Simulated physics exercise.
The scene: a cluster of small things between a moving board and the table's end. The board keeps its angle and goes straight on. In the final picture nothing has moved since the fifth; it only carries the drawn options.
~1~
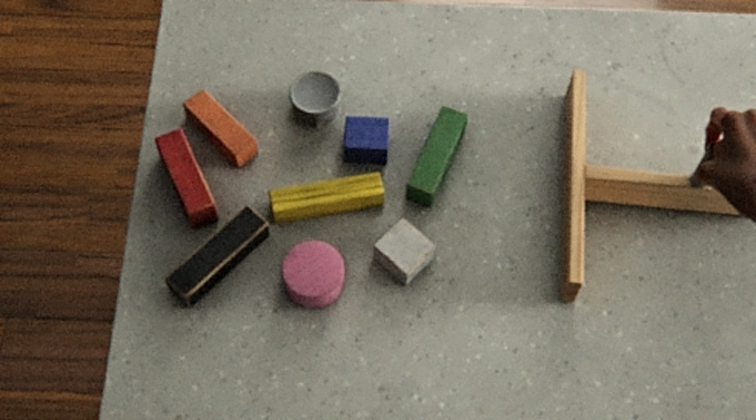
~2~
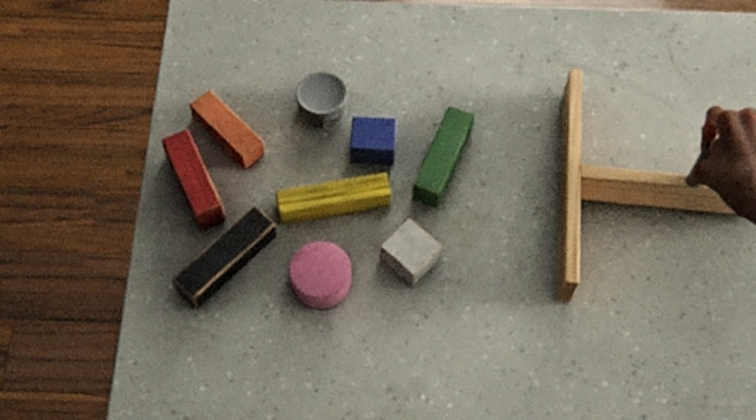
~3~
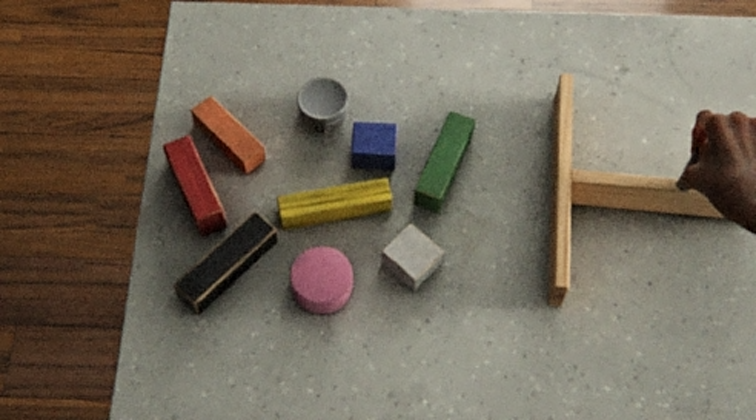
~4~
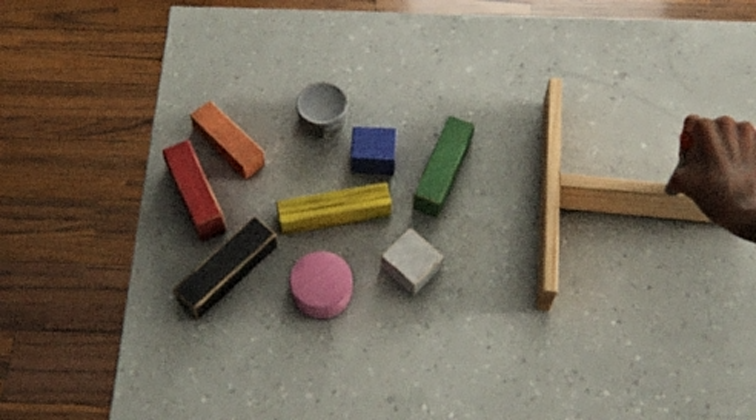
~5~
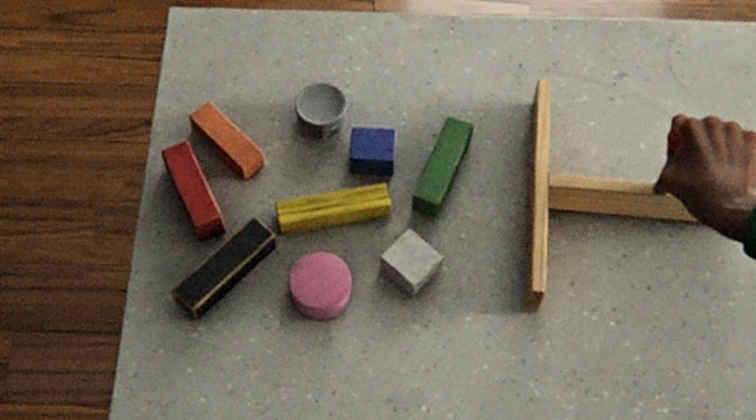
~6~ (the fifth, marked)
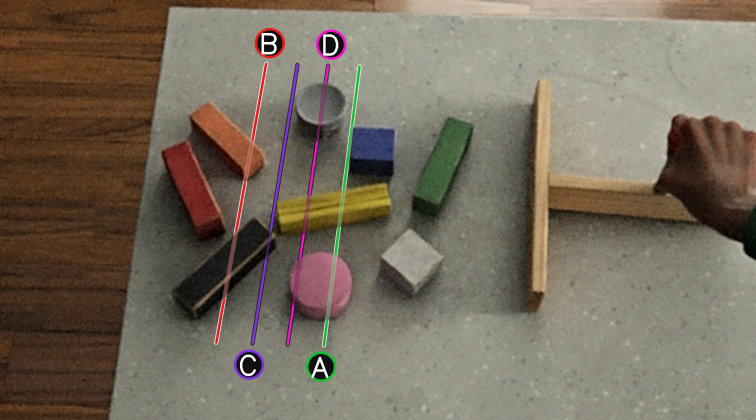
On a speckled grey table, a hand slides a wooden board slightly left toward small colored objects.
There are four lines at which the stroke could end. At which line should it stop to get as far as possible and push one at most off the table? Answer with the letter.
B is the last line within the limit.
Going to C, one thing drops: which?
The red stick.
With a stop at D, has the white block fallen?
No.
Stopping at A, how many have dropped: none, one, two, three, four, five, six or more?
The count is none.
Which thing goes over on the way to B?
It is the red stick.
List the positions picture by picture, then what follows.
Blue block (366, 140); orange bar (220, 128); red stick (186, 179), in the first frame.
Board (575, 170); yellow stick (334, 199), in the second frame.
Board (565, 175); white block (412, 257), in the third frame.
Board (553, 179); grey tin (322, 111), in the fourth frame.
Board (542, 179); blue block (372, 151); orange bar (226, 140); red stick (193, 191), in the fifth frame.
On the marked copy, A at (343, 197); B at (243, 194); C at (277, 195); D at (309, 196).
Taking B. A third of the way, board (434, 176); white block (388, 262); green bar (414, 166).
Two thirds of the way, board (327, 173); red stick (162, 192); orange bar (219, 138).
When it is over, board (244, 171); red stick over the edge; yellow stick (155, 194); one fallen.
As for the rest, A is within the limit but short; C is within the limit but short; D is within the limit but short.
